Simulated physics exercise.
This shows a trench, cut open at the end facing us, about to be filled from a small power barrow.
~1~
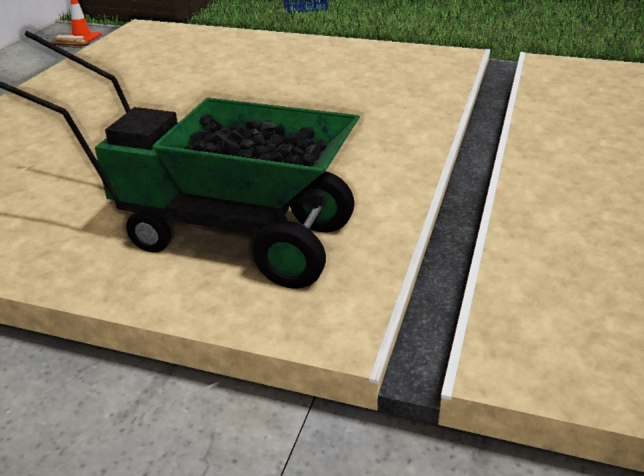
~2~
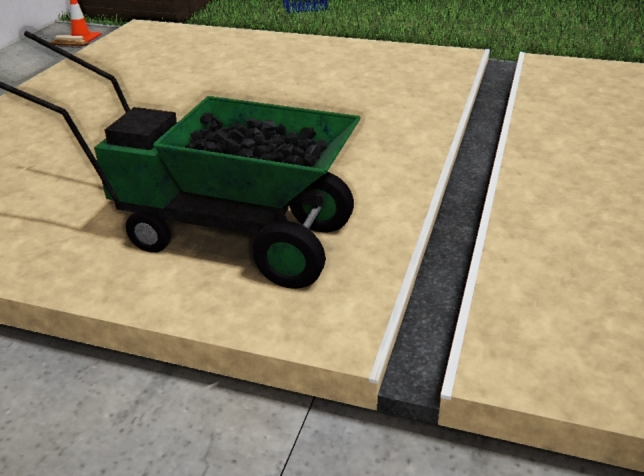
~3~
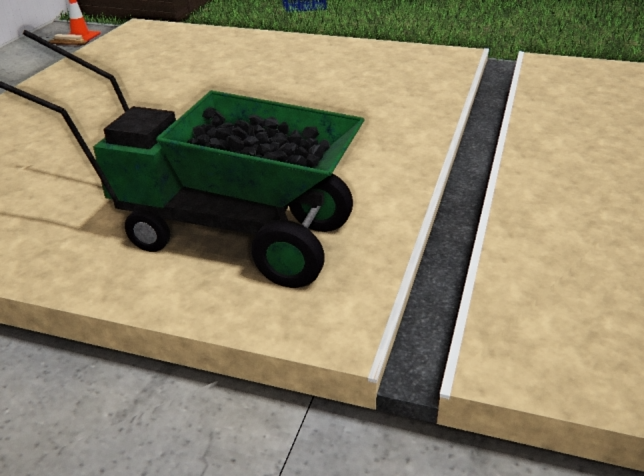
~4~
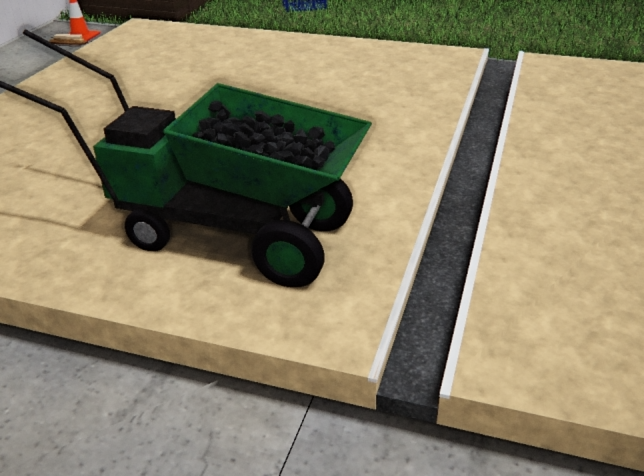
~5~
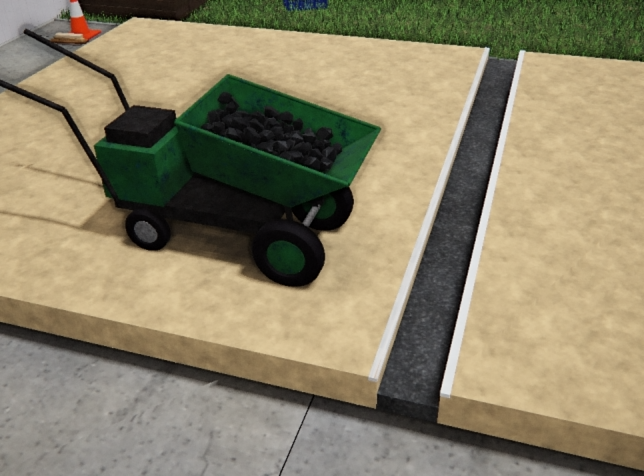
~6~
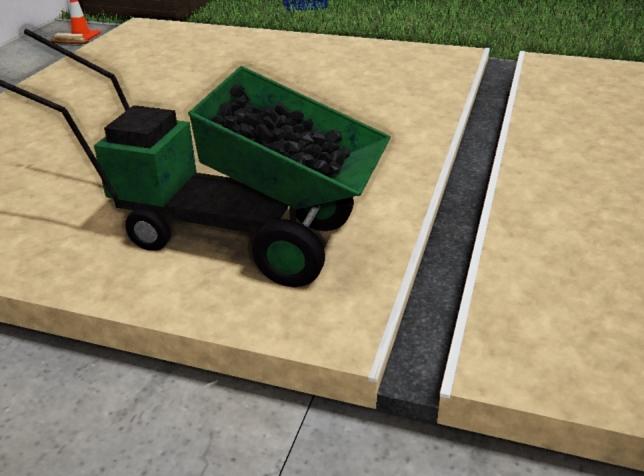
Green skip of a small power barrow, loaded with black lumps, tilting gradually forward to the right beside a shallow trench.
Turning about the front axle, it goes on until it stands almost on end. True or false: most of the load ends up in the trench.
True.
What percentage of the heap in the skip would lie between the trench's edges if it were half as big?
Close to 80 in a hundred.
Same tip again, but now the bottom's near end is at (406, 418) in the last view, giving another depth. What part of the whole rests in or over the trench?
Around 90 per cent.
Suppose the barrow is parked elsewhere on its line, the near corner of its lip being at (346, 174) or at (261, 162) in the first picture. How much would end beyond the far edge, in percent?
In order, 30 % followed by 0 %.
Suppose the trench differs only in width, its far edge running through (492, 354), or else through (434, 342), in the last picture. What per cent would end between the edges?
You'd get 90 in a hundred the first time and 40 in a hundred the second.
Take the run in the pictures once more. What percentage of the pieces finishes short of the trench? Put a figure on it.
Roughly 0 percent of the pieces, I think.
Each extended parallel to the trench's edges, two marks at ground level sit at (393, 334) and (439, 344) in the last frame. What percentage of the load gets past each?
In order: Near 80 %, then 20 %.
Soon after the last picture, skip tipped steeply; all in the skip.
A little later, skip tipped right over; about two thirds in the skip; a stray few short of the trench; about a third in or heaped over the trench; a stray few falling.
Later still, skip tipped right over; about a quarter in the skip; a stray few short of the trench; about two thirds in or heaped over the trench; a small part beyond it.
At rest, skip tipped right over; about a quarter in the skip; a stray few short of the trench; about two thirds in or heaped over the trench; a small part beyond it.
